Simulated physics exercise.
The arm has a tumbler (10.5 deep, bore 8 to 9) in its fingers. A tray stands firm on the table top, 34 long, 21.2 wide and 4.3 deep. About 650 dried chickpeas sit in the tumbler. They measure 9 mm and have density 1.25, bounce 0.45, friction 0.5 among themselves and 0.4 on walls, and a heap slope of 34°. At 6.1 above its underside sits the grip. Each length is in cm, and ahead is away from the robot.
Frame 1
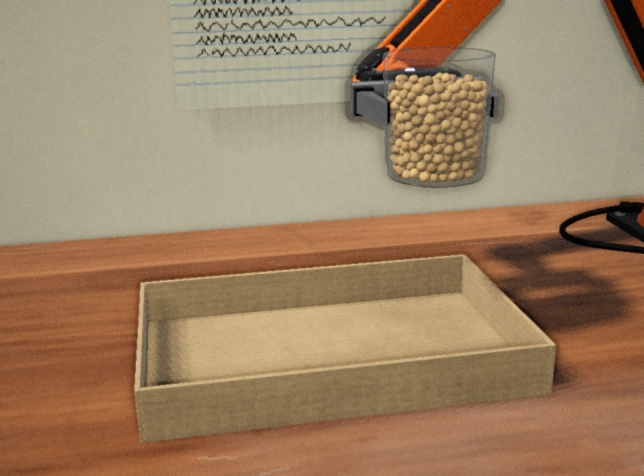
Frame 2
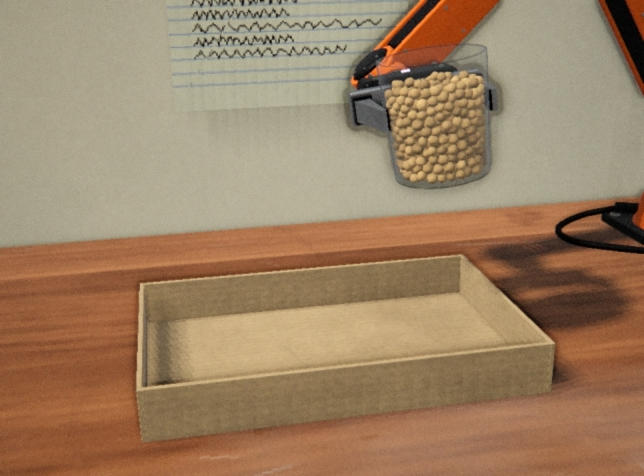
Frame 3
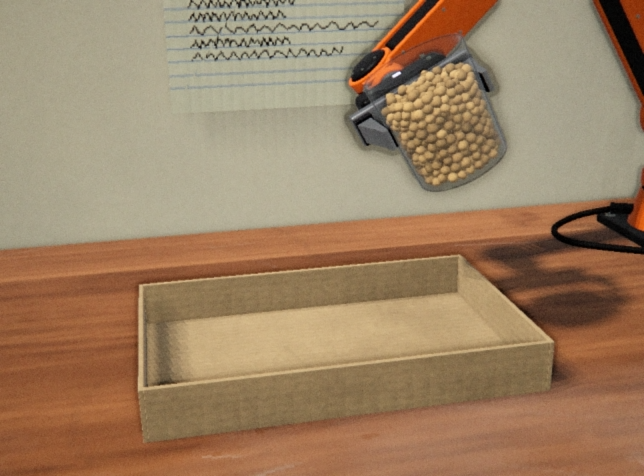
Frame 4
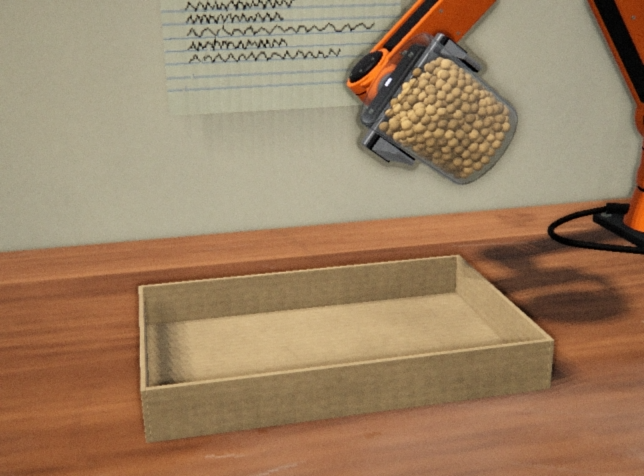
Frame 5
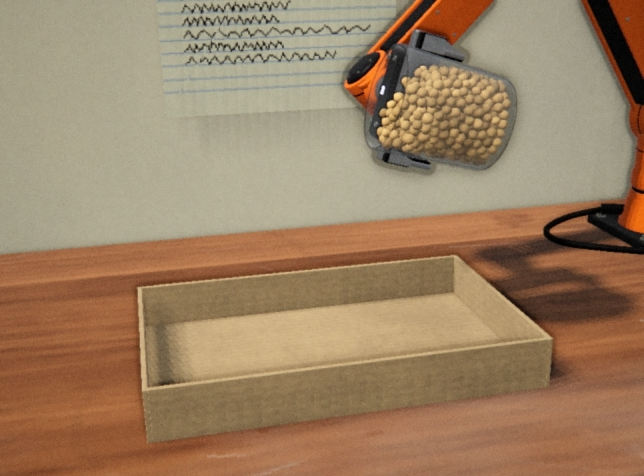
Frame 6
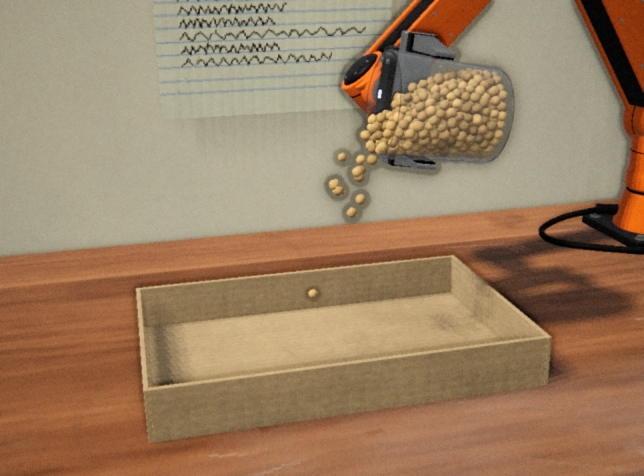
An orange robot arm holding a clear tumbler of dried chickpeas above an empty tray tilted it steadily to the left until it lay nearly sideways, and a few chickpeas tumbled out over the tray.
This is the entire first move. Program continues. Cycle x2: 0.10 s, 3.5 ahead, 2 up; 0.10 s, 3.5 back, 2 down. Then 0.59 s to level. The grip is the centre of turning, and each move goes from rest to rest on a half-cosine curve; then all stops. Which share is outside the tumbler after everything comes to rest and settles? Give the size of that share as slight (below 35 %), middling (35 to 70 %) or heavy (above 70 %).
Heavy.
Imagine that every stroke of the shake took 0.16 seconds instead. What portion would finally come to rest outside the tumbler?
That gives about 55 percent.
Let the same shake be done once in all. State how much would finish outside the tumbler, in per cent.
It would come to about 75 %.
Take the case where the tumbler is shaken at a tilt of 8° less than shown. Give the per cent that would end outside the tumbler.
Estimate: Close to 70 per cent.
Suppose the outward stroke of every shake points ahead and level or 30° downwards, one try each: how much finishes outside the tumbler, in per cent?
Near 70 and 50 percent respectively.
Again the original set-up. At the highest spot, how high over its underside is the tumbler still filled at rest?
5.0 cm.
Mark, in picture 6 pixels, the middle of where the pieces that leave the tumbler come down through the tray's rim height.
They come down centred close to (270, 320).
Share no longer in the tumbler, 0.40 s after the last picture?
About 80 per cent so far.
Then, 0.40 s later, tilted 81° forward, highest piece 23 above the table; 426 in the tray, 142 in the tumbler, 81 in flight or on a rim.
Then, 0.79 s later, tilted 21° forward, highest piece 24 above the table; 537 in the tray, 112 in the tumbler.
Then, 1.19 s later, level, highest piece 22 above the table; 537 in the tray, 112 in the tumbler.
Then, 2.24 s later, level, highest piece 22 above the table; 537 in the tray, 112 in the tumbler.
At rest, 537 in the tray, 112 in the tumbler. That is 83 % outside the tumbler.
